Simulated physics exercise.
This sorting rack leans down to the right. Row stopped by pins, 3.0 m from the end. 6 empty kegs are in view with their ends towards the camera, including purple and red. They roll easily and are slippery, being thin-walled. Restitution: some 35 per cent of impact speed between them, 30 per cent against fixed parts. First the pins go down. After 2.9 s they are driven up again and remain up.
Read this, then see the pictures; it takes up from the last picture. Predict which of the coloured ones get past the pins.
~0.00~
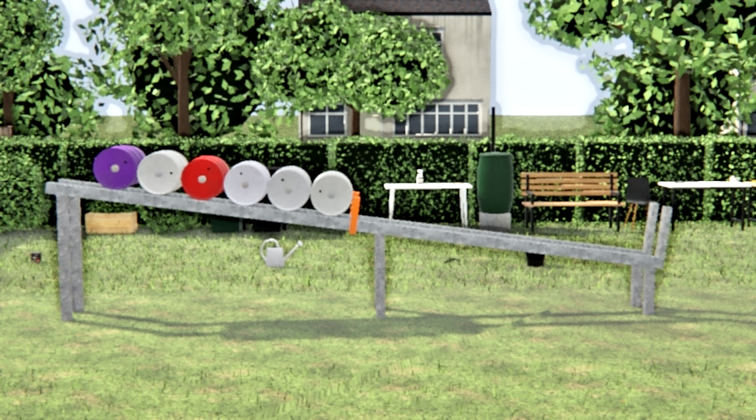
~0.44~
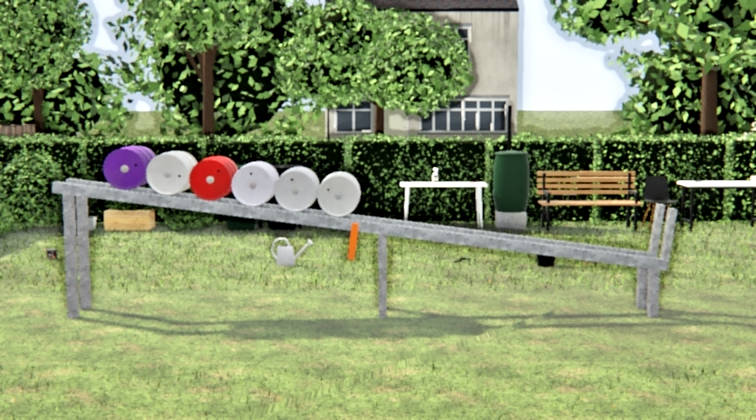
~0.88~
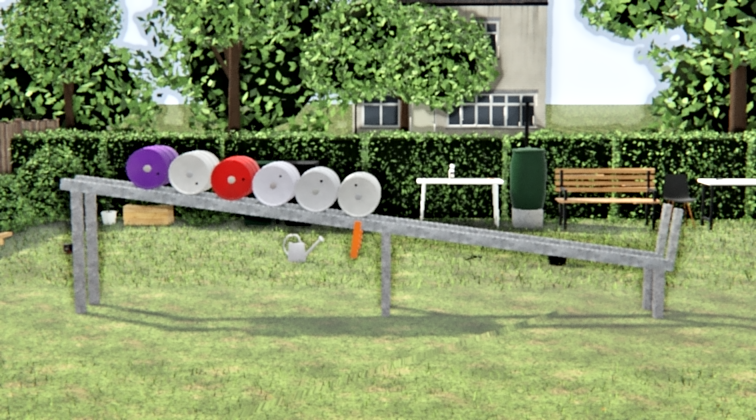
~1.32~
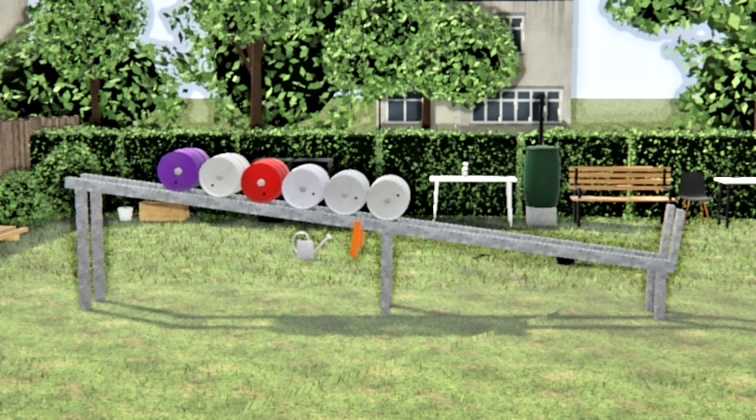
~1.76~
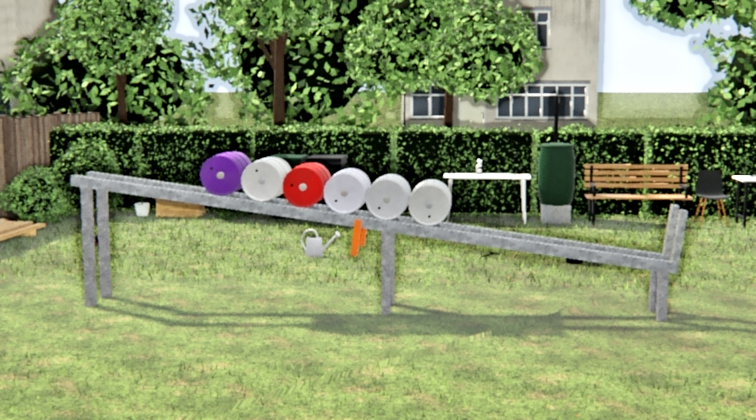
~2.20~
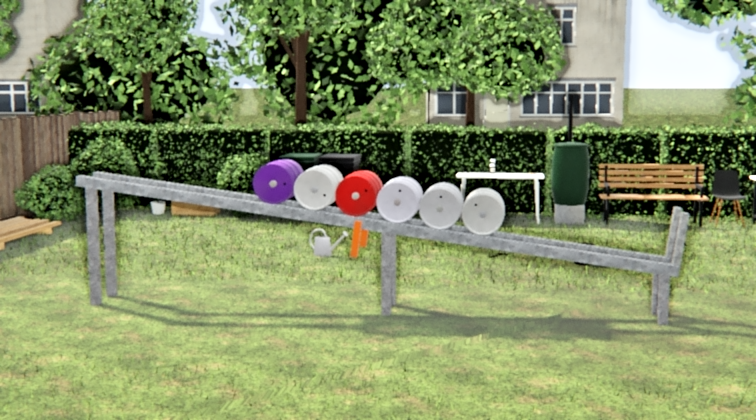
Result - purple gets beyond them. Red gets beyond them.
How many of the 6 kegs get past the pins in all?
Count of them: 6.
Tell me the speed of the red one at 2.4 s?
Close to 1.5 m/s then.
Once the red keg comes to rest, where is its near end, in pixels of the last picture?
It comes to rest at about (521, 221).
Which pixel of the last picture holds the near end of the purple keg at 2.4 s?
Near (299, 188).
Then, 2.4 s in, purple is on the rails, 60 cm above the pins, rolling right; red is on the rails, 20 cm below the pins, rolling right; 4 below the pins.
Then, 2.7 s in, purple is on the rails, 15 cm above the pins, rolling right; red is on the rails, 65 cm below the pins, rolling right; 5 below the pins.
Then, 2.9 s in, purple is on the rails, 15 cm below the pins, rolling right; red is on the rails, 100 cm below the pins, rolling right; 6 below the pins.
In the end (4.6 s), purple is on the rails, 70 cm below the pins; red is on the rails, 150 cm below the pins; 6 below the pins.
